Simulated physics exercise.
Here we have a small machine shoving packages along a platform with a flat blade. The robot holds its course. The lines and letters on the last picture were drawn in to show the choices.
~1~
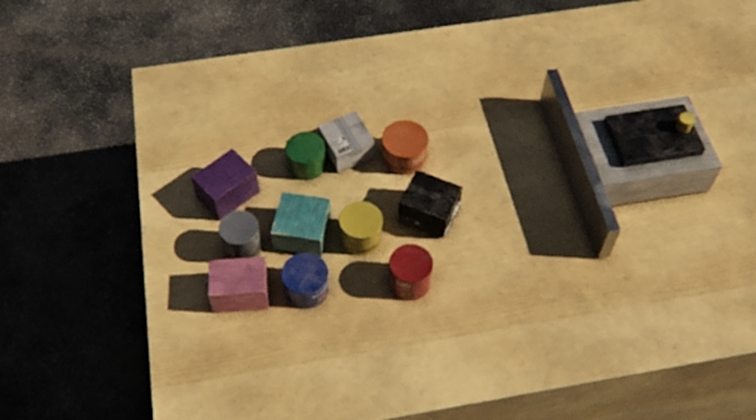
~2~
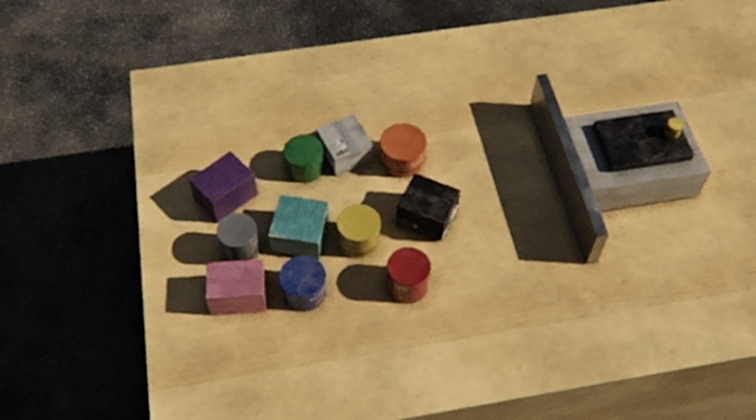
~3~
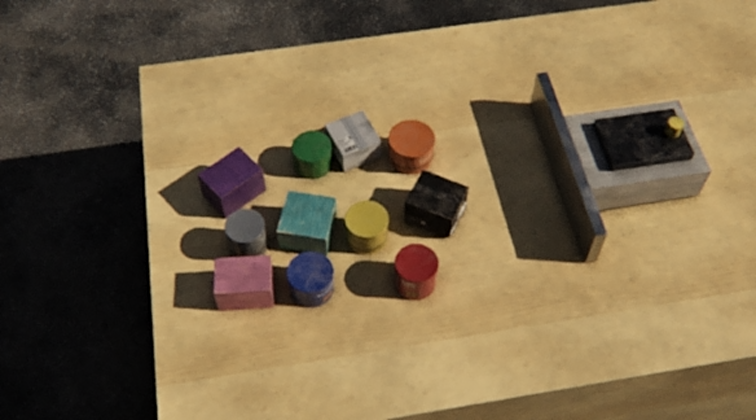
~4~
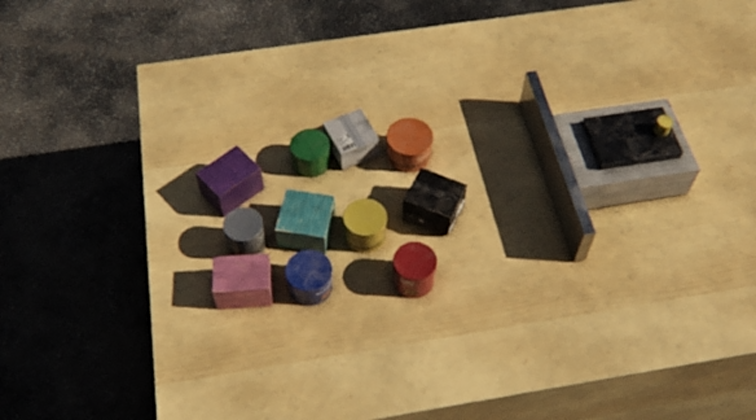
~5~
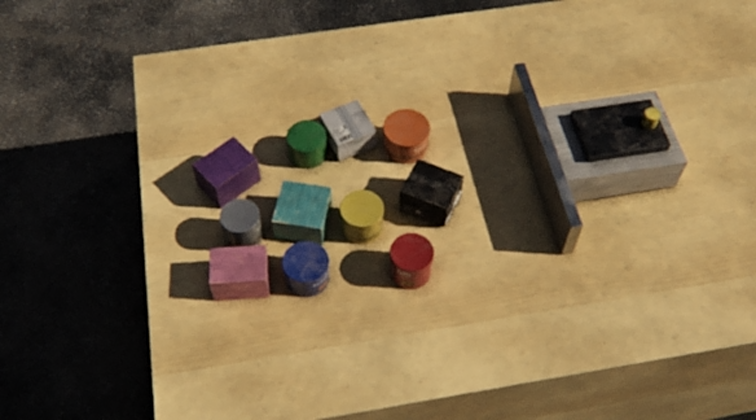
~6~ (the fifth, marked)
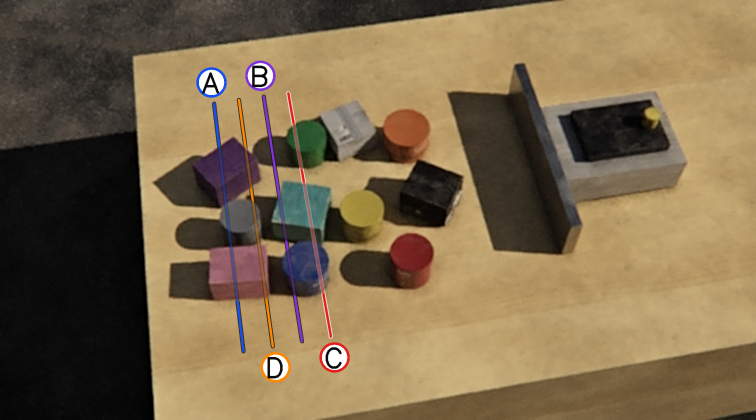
A wooden platform holds unmoving coloured boxes and pails while a flat-bladed grey machine inches left.
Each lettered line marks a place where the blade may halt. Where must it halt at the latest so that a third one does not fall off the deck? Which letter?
Line A.
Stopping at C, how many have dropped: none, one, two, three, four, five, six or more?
The count is none.
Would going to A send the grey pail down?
Yes.
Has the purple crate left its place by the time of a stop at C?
By then, yes.
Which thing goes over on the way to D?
The grey pail goes over.
On the copy, A at (228, 217); B at (281, 209); C at (308, 205); D at (254, 213).
On A. First, robot (504, 146); white box (343, 130); orange pail (393, 140).
Then, robot (391, 163); grey pail (206, 237); pink crate (220, 280).
Finally, robot (299, 177); purple crate over the edge; grey pail over the edge; two fallen.
By contrast, B is within the limit but short; C is within the limit but short; D is within the limit but short.
